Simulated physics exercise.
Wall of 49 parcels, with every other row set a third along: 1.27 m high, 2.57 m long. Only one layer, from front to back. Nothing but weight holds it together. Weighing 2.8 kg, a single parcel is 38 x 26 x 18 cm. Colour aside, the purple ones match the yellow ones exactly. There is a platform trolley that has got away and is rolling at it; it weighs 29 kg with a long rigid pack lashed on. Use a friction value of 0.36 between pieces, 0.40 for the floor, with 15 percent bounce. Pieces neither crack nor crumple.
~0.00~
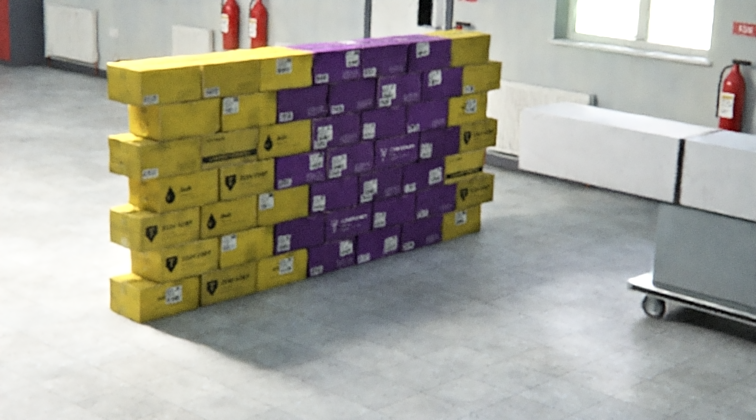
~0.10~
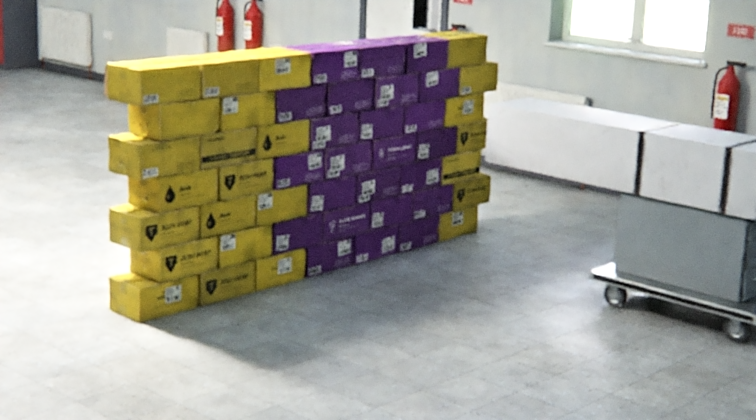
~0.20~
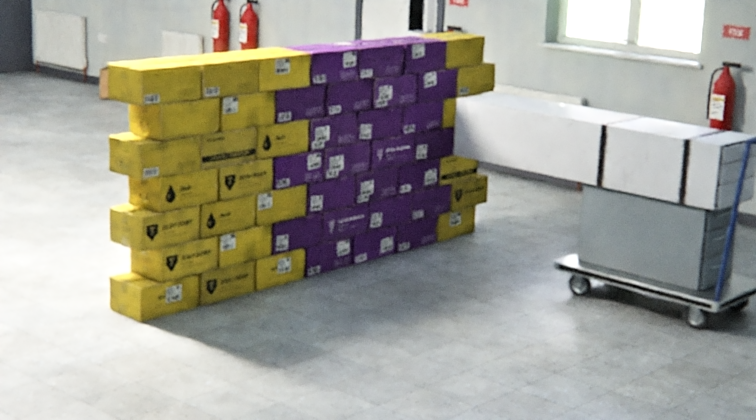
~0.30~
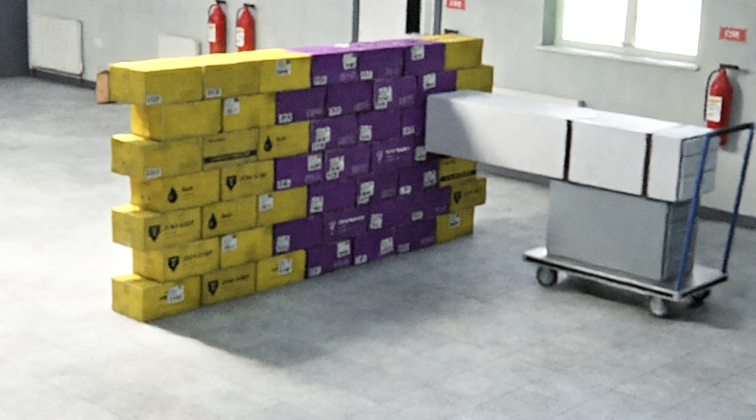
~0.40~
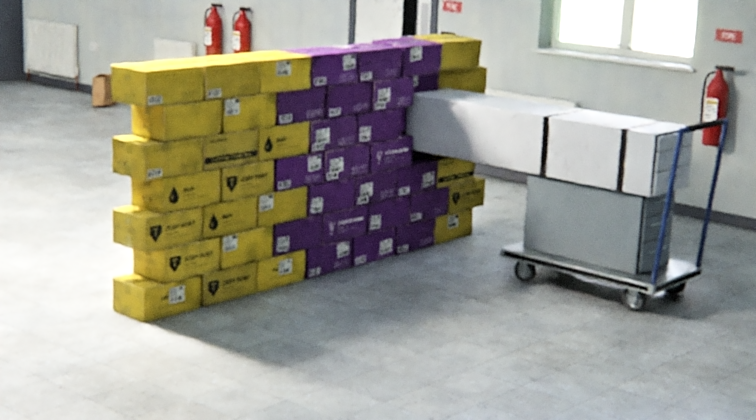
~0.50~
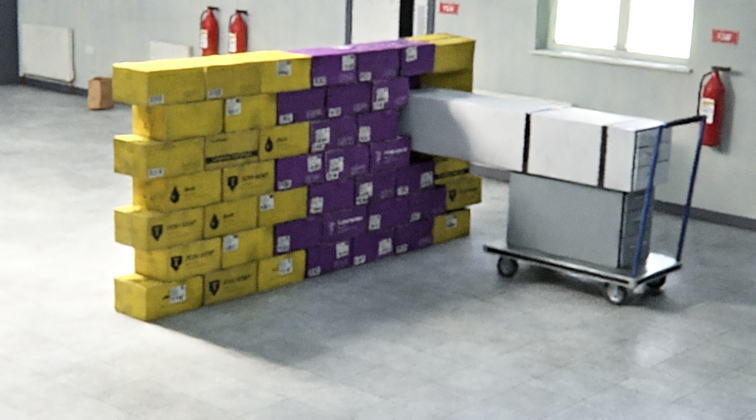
The clip opens on a wall of yellow and purple parcels standing still while a platform trolley carrying long pale boxes rolls in from the right. The load reaches the wall's right part and pushes in among the parcels, nudging a few purple ones slightly as most stay put.
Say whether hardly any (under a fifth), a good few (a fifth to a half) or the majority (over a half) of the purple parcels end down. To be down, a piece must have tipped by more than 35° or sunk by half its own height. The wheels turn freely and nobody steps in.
Hardly any of them end down.
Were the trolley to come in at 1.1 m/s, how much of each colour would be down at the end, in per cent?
The yellow would finish 0 in a hundred down, the purple 0 in a hundred.
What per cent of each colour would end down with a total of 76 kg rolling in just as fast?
The split would be yellow 20, then purple 20 per cent.
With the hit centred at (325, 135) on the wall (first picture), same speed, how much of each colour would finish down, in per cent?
That would leave yellow at 20 % and purple at 40 %.
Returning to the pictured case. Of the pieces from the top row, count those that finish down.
Count: 1.
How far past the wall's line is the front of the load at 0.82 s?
It has gone roughly 50 centimetres beyond.
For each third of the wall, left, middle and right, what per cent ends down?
0, 0 and 50 per cent, from left to right.
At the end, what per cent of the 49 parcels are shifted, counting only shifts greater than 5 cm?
Displaced: 20 %.
After 0.62 s, load 34 cm past the wall's line, still rolling; none of the 24 purple parcels down (0 of 49 in all colours); top purple parcel 3° from how it stood.
After 0.82 s, load 50 cm past the wall's line, still rolling; 3 of the 24 purple parcels down (7 of 49 in all colours); top purple parcel 29° from how it stood.
After 1.10 s, load 70 cm past the wall's line, still rolling; 3 of the 24 purple parcels down (9 of 49 in all colours); top purple parcel 21° from how it stood.
After 1.48 s, load 86 cm past the wall's line, still rolling; 3 of the 24 purple parcels down (9 of 49 in all colours); top purple parcel 18° from how it stood, 59 mm lower.
In the end (2.4 s), load 85 cm past the wall's line, stopped; 3 of the 24 purple parcels down (9 of 49 in all colours); top purple parcel 18° from how it stood, 59 mm lower; top yellow parcel unmoved. That is 12 per cent. From the last view, middles, top purple parcel near (382, 63), top yellow parcel near (269, 72).
